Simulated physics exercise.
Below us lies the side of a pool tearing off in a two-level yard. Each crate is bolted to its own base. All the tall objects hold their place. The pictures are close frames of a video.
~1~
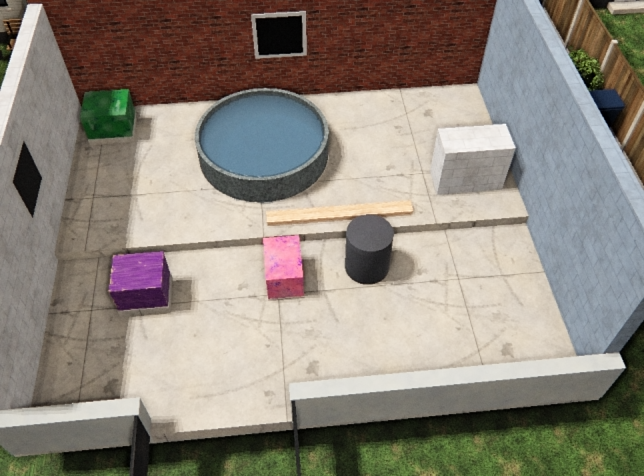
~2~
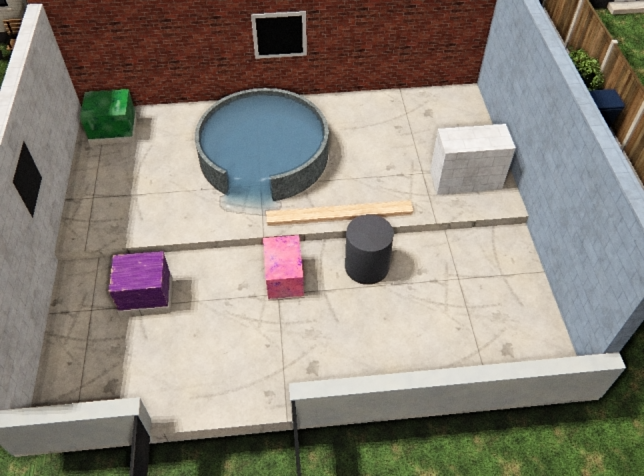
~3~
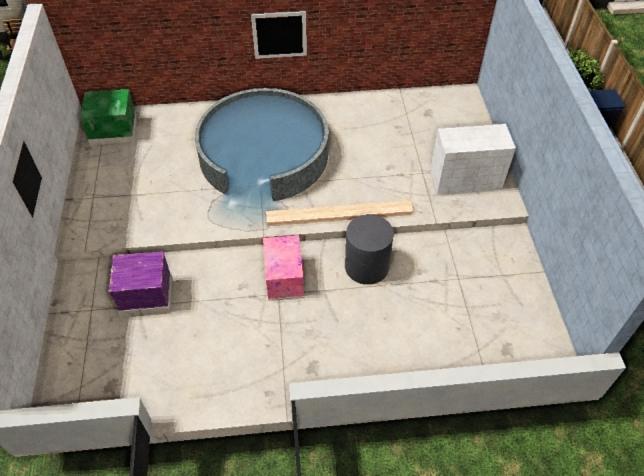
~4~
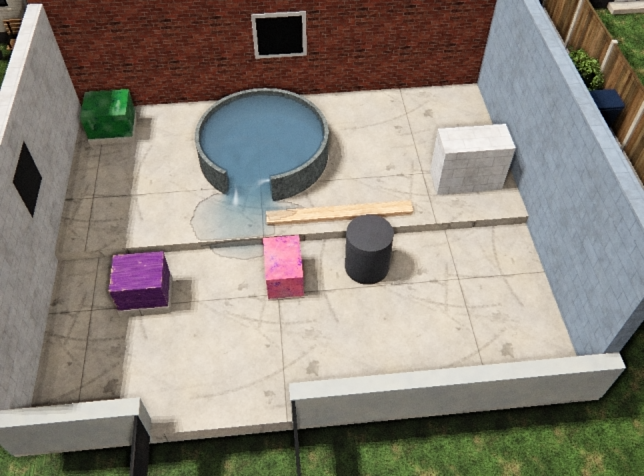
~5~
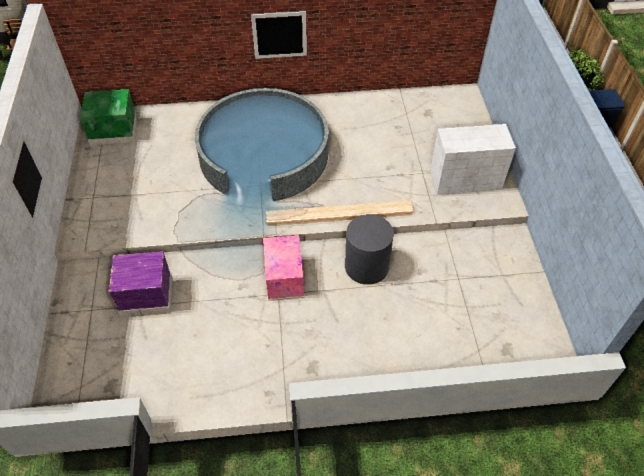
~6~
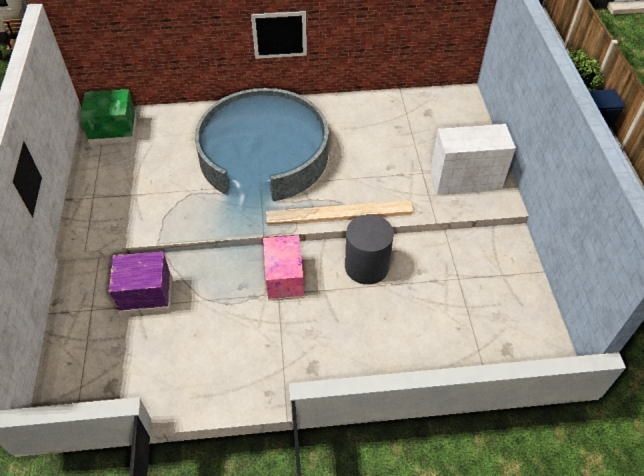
Round pool in a walled two-level yard splitting open at its front, water pouring out and spreading past a pink block.
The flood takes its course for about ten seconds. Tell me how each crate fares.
One by one: The pink crate is wetted; the green crate escapes dry; the purple crate escapes dry.
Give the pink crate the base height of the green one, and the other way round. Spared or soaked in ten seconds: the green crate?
Then: Green keeps dry.
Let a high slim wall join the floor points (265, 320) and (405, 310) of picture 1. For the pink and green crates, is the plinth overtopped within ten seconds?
My reading: The pink crate takes water, the green crate escapes it.
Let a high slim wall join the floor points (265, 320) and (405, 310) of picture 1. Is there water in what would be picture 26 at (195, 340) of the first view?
Verdict: Wet.
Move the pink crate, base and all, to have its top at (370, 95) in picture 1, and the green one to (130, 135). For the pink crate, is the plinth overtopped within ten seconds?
One by one: Pink is spared.
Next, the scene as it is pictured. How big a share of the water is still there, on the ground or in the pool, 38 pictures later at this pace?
I make it 74 per cent.
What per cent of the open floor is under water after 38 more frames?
I make it 35 per cent.
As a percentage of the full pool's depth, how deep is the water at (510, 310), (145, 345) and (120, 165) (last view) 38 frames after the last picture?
Roughly 0, 10 and 0 per cent, in turn.
A moment on, water covers 15 % of the floor; the pink crate water round its plinth, the green crate not reached, the purple crate water round its plinth.
Next, water covers 25 % of the floor; the pink crate water round its plinth, the green crate not reached, the purple crate water round its plinth.
Then, water covers 30 % of the floor; the pink crate water round its plinth, the green crate not reached, the purple crate water round its plinth.
Later, water covers 35 % of the floor; the pink crate water round its plinth, the green crate not reached, the purple crate water round its plinth.
In the end, water covers 40 % of the floor; the pink crate was topped, the green crate stayed above the water, the purple crate stayed above the water.
